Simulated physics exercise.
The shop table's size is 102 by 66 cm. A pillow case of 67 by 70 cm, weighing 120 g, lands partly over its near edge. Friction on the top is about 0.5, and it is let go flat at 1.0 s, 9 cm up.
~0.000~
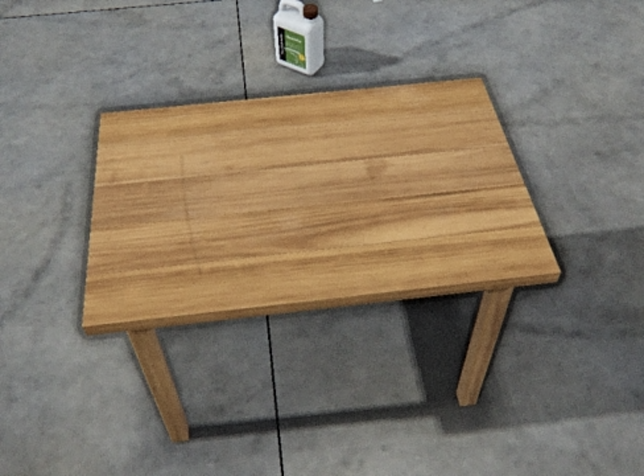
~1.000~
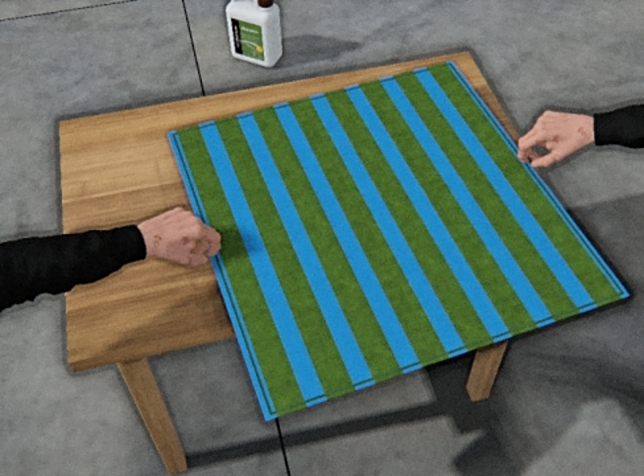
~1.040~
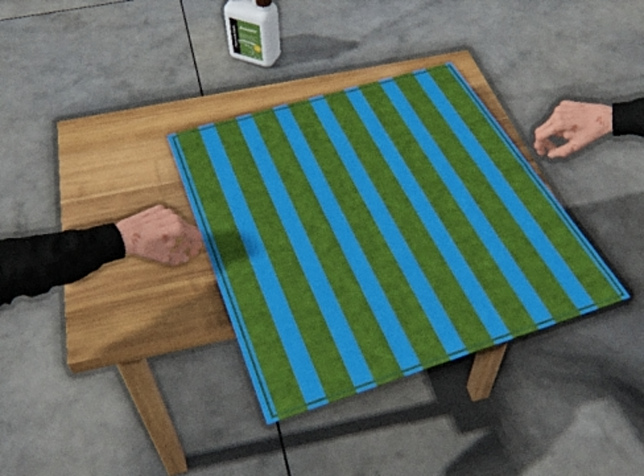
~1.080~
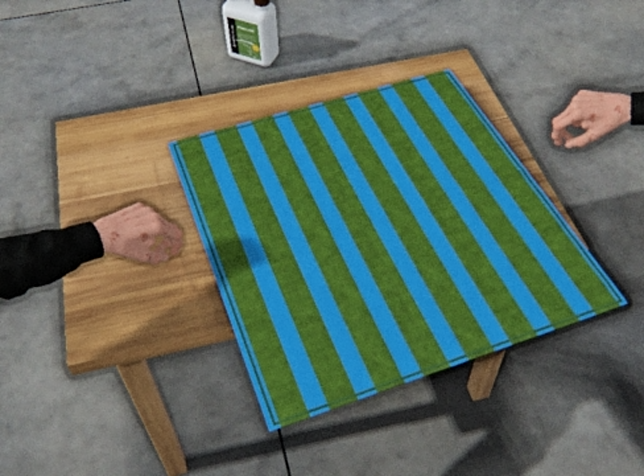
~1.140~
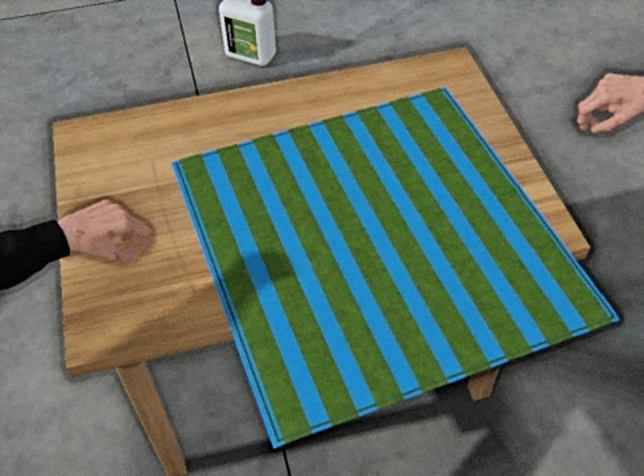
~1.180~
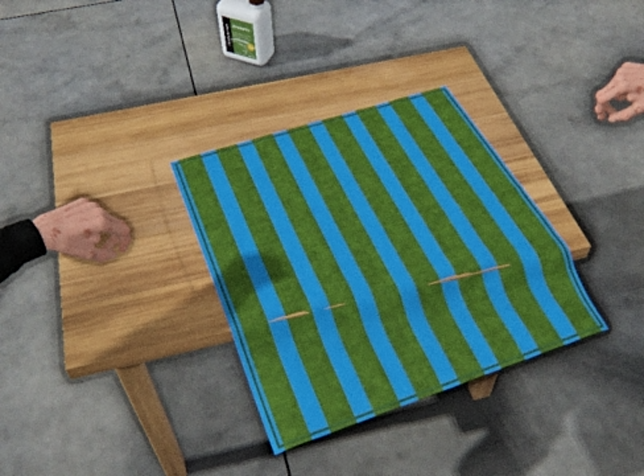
The clip opens on a bare wooden table with a white bottle behind it. Two hands then appear with a green and blue striped cloth laid partly over the near edge, and draw apart as it shifts slightly toward the viewer, its overhanging part finally bending and creasing.
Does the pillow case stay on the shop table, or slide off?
Watch, it won't leave.
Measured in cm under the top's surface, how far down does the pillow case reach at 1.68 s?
Roughly 22 cm.
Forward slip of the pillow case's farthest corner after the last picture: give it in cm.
Forward slip after last picture: Approx. 0 cm.
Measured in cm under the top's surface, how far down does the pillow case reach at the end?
24 cm, roughly.
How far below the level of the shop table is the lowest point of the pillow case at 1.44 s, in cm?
Roughly 16 centimetres below the top.
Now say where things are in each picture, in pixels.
In the first frame, the bare shop table.
In the second frame, pillow case corners (267, 421) (168, 133) (451, 61) (629, 296).
In the third frame, pillow case corners (268, 424) (167, 136).
In the fourth frame, pillow case corners (270, 431) (168, 144).
In the fifth frame, pillow case corners (274, 448) (171, 162).
In the sixth frame, pillow case corners (170, 163) (445, 86).
By 1.4 s, 70 % of the pillow case is still over the top.
By 1.7 s, 70 % of the pillow case is still over the top.
By 1.9 s, 70 % of the pillow case is still over the top.
By 2.2 s, 70 % of the pillow case is still over the top.
By 4.4 s, 70 % of the pillow case is still over the top.
